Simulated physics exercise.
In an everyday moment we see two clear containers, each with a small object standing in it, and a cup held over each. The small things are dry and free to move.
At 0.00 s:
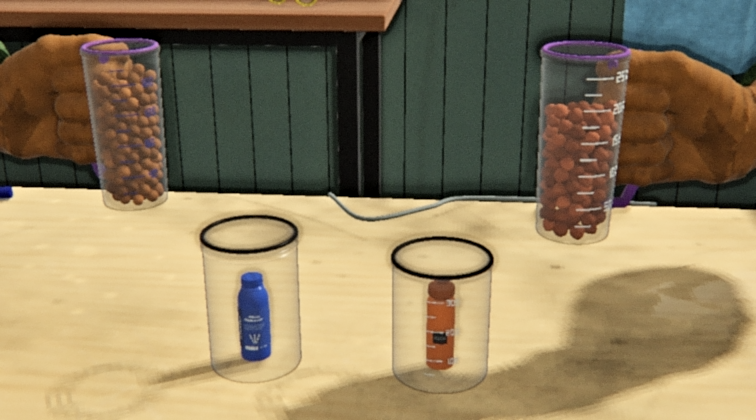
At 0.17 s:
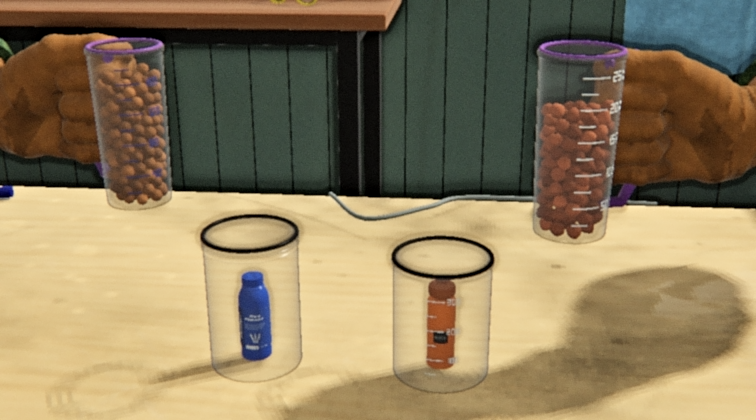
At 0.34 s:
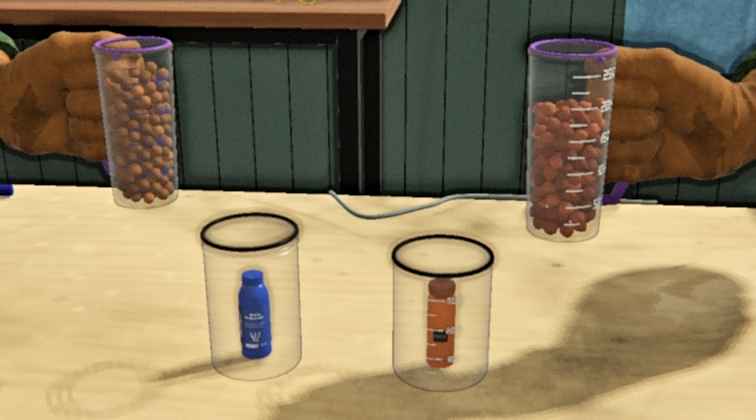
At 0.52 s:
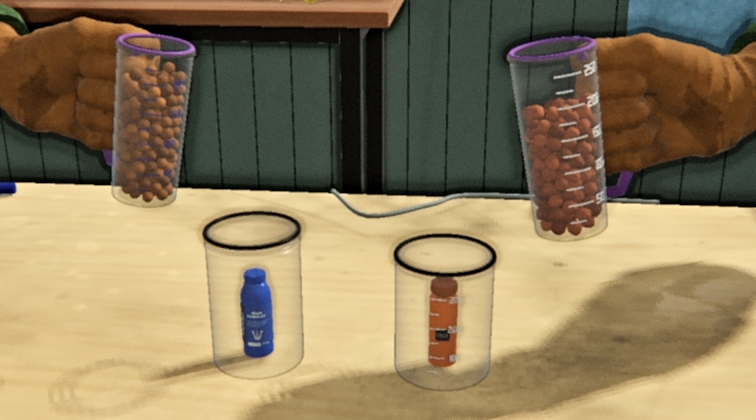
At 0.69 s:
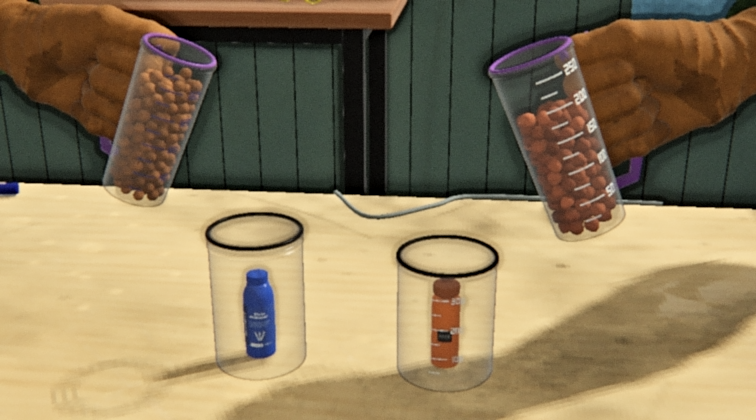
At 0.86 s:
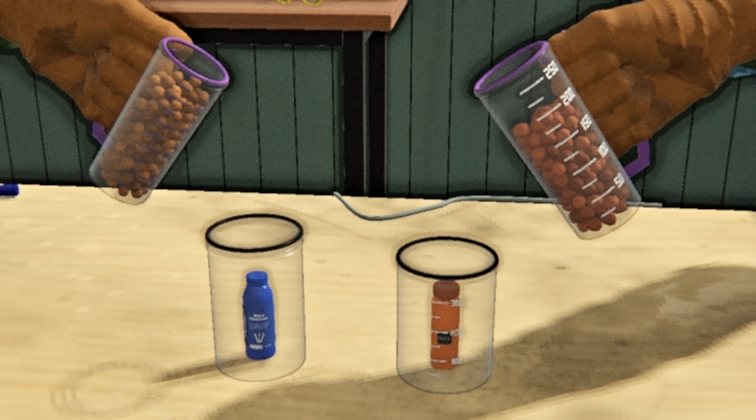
On a pale wooden tabletop, two gloved hands hold clear purple-rimmed cups of small brown and reddish balls upright behind two clear containers holding a blue bottle and an orange one, then tilt the cups inward toward each other.
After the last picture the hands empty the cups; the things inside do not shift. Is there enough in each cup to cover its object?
You'll find the left thing still showing and the right thing still showing.
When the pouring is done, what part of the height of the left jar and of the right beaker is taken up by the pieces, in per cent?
60 % on the left and 60 % on the right.
After 1.31 s, left jar empty, all of its cupful still in the cup; right beaker empty, all of its cupful still in the cup.
After 1.79 s, left jar nearly empty, nearly all of its cupful still in the cup; right beaker nearly empty, nearly all of its cupful still in the cup.
After 2.36 s, left jar a third full, none of its cupful still in the cup; right beaker half full, none of its cupful still in the cup.
At rest (2.8 s), left jar two thirds full (surface near (257, 282)), nothing beside it; right beaker two thirds full (surface near (446, 299)), nothing beside it; the left thing is still showing; the right thing is still showing.
